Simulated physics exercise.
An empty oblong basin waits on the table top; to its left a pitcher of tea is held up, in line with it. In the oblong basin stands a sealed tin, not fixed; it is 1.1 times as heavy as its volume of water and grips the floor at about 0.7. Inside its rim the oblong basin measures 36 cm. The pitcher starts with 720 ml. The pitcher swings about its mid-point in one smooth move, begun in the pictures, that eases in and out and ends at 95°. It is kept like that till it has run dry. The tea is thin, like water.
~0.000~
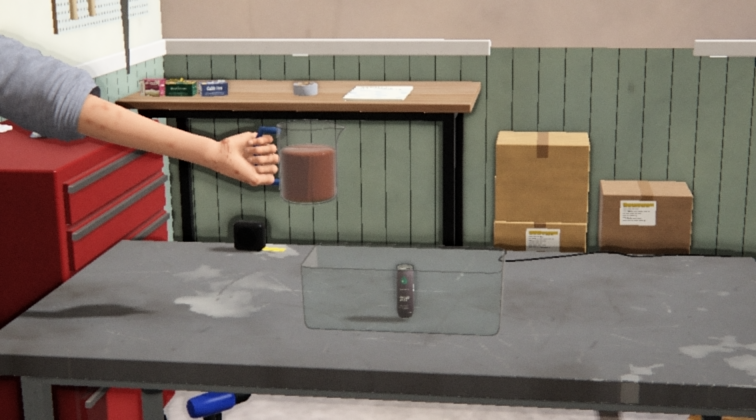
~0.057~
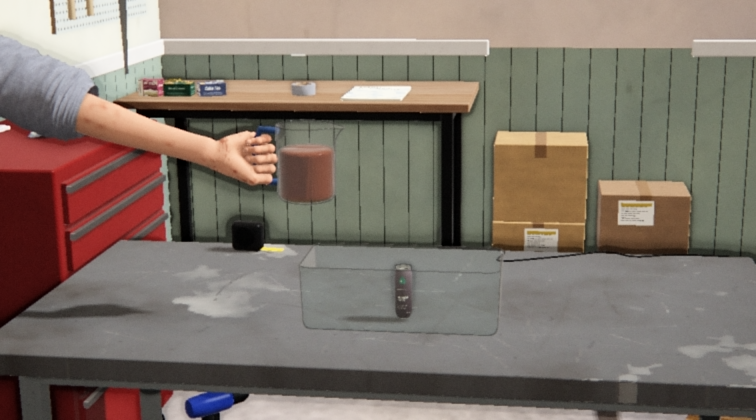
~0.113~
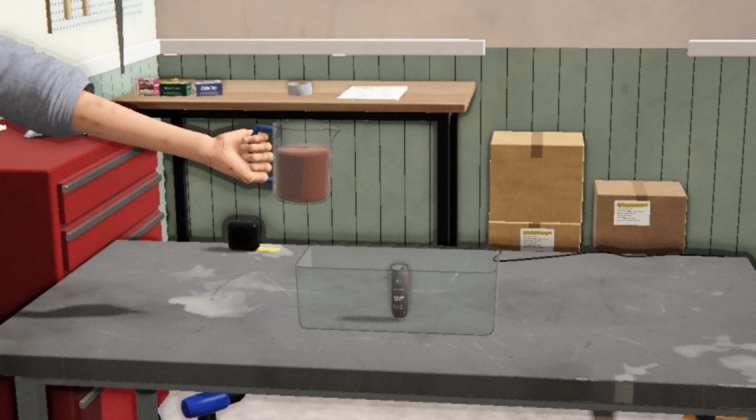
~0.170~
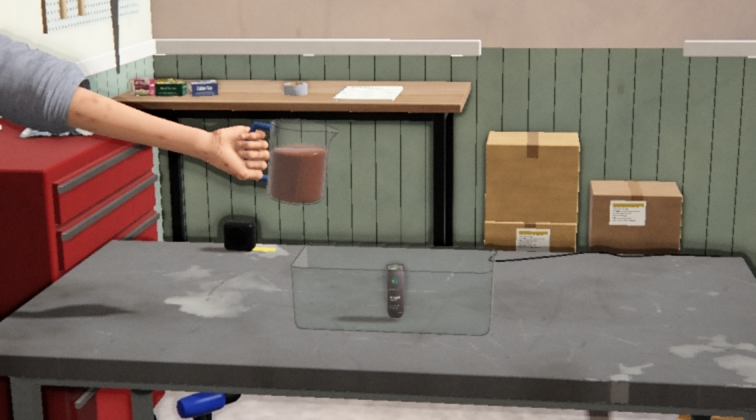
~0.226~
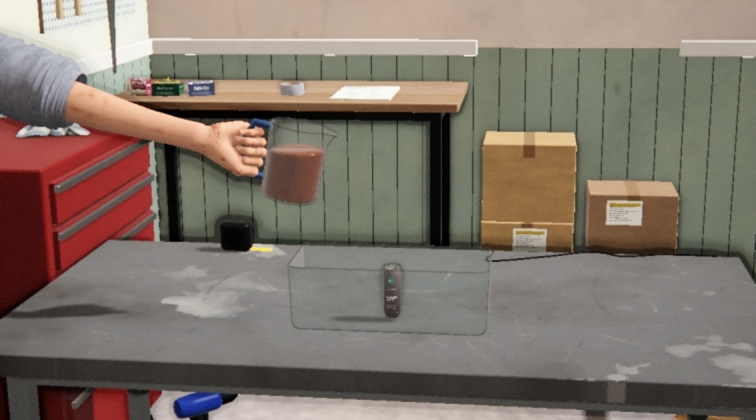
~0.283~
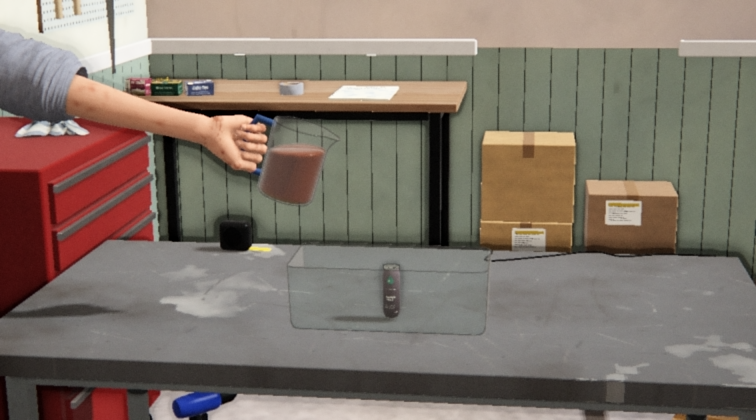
In a workshop, a hand holds a pitcher of reddish-brown tea above a table, left of a clear oblong basin with a small dark object visible at it, and gradually tilts the pitcher slightly to the right.
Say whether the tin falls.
It topples.
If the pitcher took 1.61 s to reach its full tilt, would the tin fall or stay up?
The tin topples.
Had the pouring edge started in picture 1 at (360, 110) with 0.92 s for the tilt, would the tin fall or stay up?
Then it remains upright.
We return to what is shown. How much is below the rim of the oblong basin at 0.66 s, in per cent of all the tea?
About 0 per cent.
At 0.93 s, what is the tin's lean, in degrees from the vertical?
About 15°.
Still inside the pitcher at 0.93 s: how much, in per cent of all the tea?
About 46 per cent.
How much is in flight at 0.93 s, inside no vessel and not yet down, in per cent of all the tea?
Near 26 in a hundred.
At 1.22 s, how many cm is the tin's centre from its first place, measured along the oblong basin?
Some 11 cm.
After 0.66 s the tilt is 67° and 92 per cent is still to pour; the tin stands where it began.
After 0.93 s the tilt is 93° and 47 per cent is still to pour; the tin leans 16°.
After 1.22 s the tilt is 95° and 14 per cent is still to pour; the tin lies on its side.
After 1.53 s the tilt is 95° and 4 per cent is still to pour; the tin lies on its side.
In the end the tin lies on its side.
